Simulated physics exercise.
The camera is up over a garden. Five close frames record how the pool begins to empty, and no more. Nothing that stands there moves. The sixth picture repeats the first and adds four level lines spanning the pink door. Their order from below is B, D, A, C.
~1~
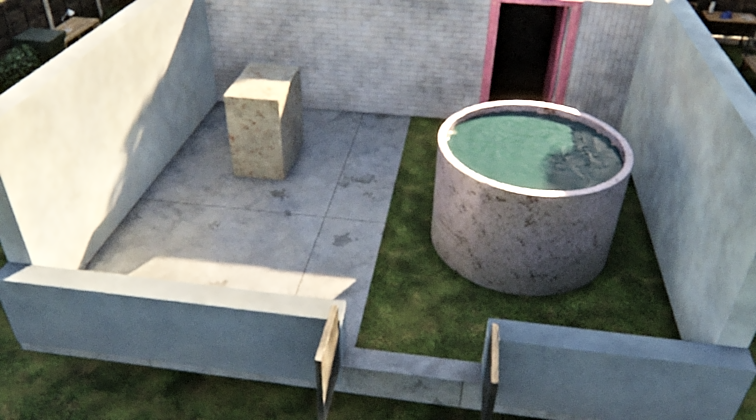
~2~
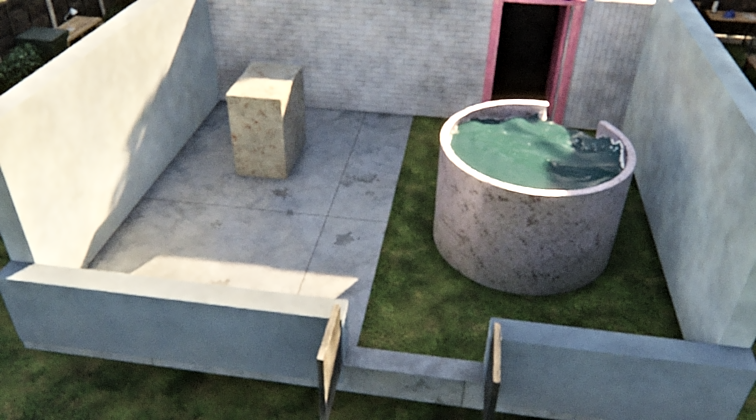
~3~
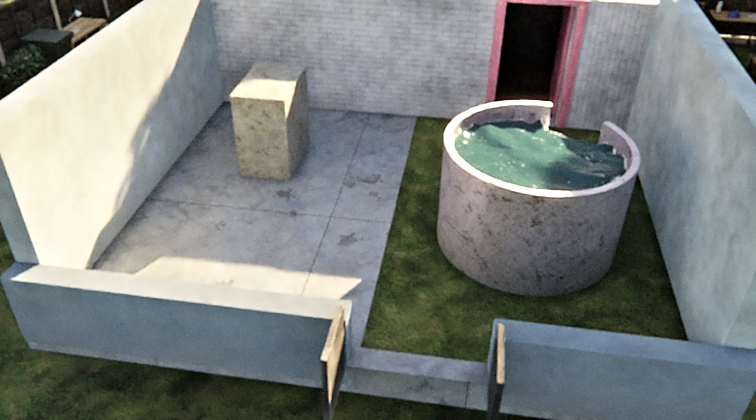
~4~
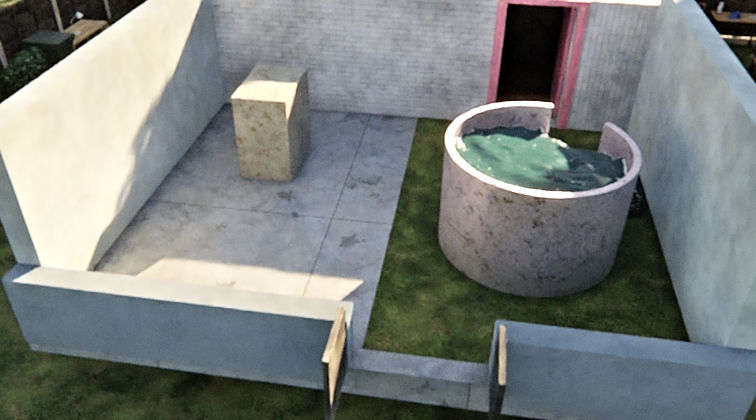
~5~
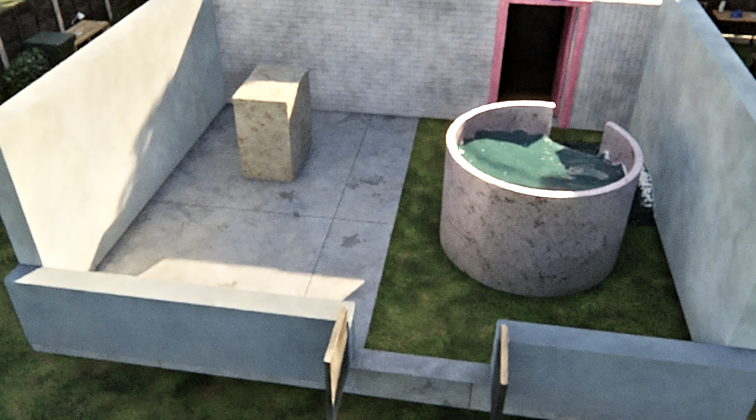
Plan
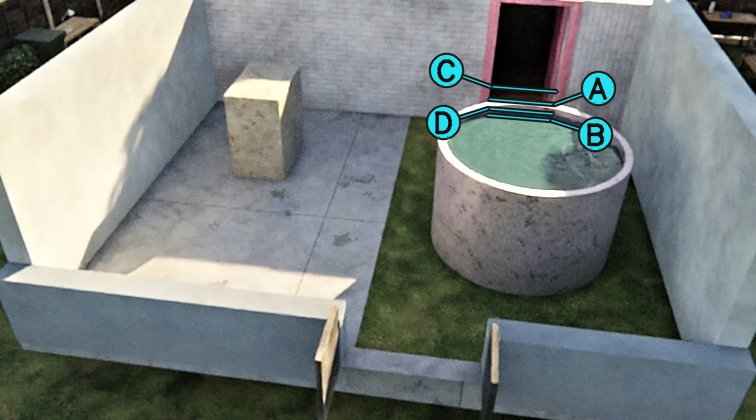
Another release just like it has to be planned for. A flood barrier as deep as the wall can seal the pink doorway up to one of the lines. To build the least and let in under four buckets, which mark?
It is A.
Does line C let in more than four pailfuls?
No, not at all.
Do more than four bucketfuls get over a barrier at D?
Yes.
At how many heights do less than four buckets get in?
Two.
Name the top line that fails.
Here it is line D.
In cyan, A at (521, 101); B at (519, 117); C at (523, 89); D at (520, 111); from the bottom up B, D, A, C.
Choosing A, a splash gets over, under a bucket.
Choosing B, dozens of bucketfuls pour in.
Choosing C, nothing gets over.
Choosing D, about 8 bucketfuls get in.
